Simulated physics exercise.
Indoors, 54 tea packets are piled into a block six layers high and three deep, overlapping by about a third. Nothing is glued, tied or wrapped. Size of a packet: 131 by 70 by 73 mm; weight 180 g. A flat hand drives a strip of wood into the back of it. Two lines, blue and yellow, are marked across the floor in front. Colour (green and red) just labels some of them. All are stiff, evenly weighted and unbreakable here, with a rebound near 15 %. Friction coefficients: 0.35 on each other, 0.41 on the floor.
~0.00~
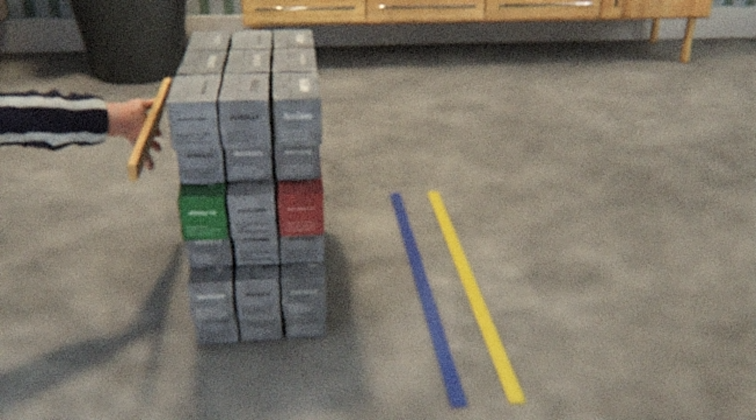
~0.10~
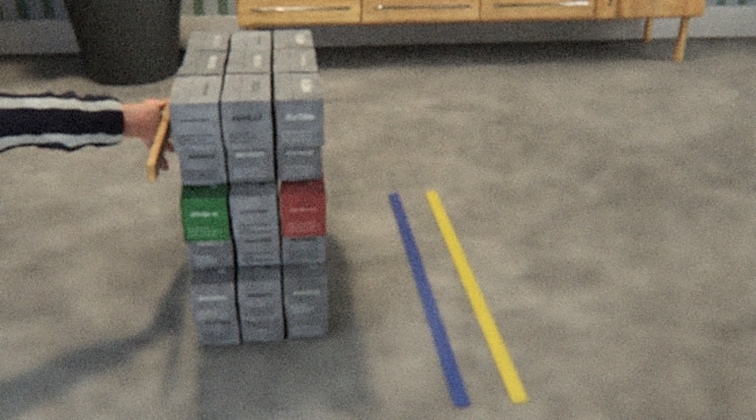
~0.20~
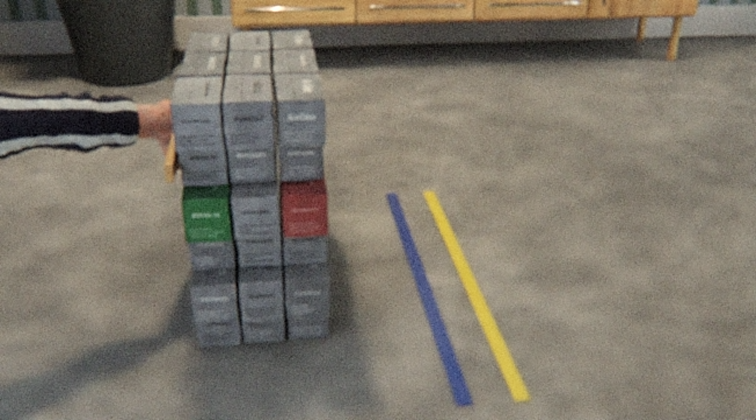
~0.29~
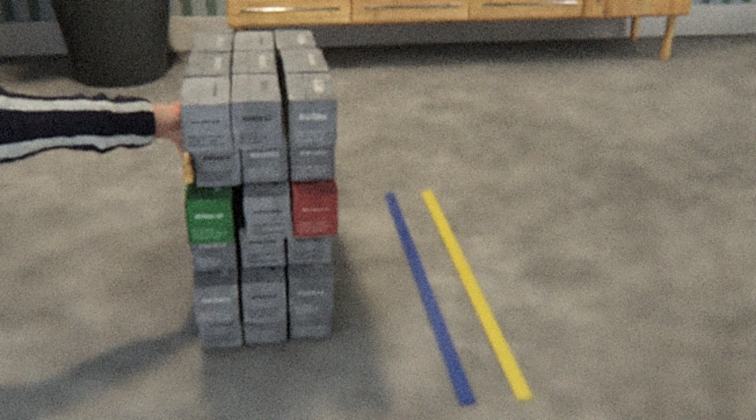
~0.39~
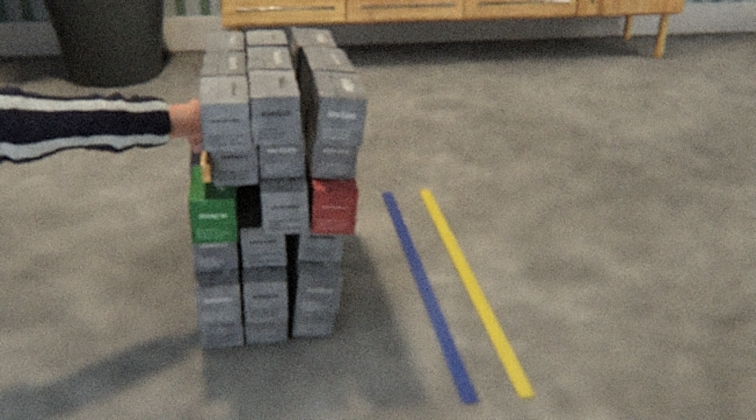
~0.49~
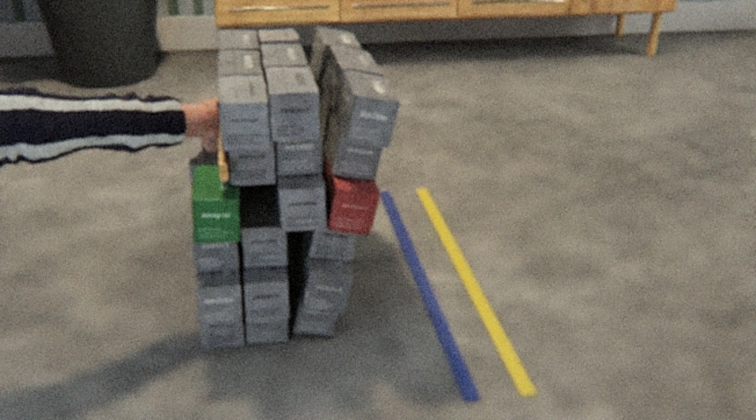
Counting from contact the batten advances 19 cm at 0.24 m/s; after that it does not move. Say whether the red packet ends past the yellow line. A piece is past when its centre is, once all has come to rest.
In the end the red packet ends beyond the yellow line.
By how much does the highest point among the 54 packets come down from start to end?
Roughly 15 cm.
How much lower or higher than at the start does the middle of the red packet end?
About 22 cm lower.
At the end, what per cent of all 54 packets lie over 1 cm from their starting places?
It is 65 per cent.
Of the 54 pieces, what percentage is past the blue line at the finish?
About 35 per cent.
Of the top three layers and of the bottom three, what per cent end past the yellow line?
From the top 60, from the bottom 0 per cent.
After 0.60 s, none of the 54 packets past the yellow line, 37 disturbed; red packet leaning 22°; green packet leaning 17°.
After 0.76 s, 2 of the 54 packets past the yellow line; red packet leaning 49°, 7 cm lower; green packet leaning 13°.
After 0.92 s, 9 of the 54 packets past the yellow line; red packet on its side.
After 1.24 s, 12 of the 54 packets past the yellow line; red packet on its side.
At rest (2.1 s), 17 of the 54 packets past the yellow line; red packet on its side; green packet unmoved. As the last picture would show them, middles, red packet near (527, 295), green packet near (213, 204).
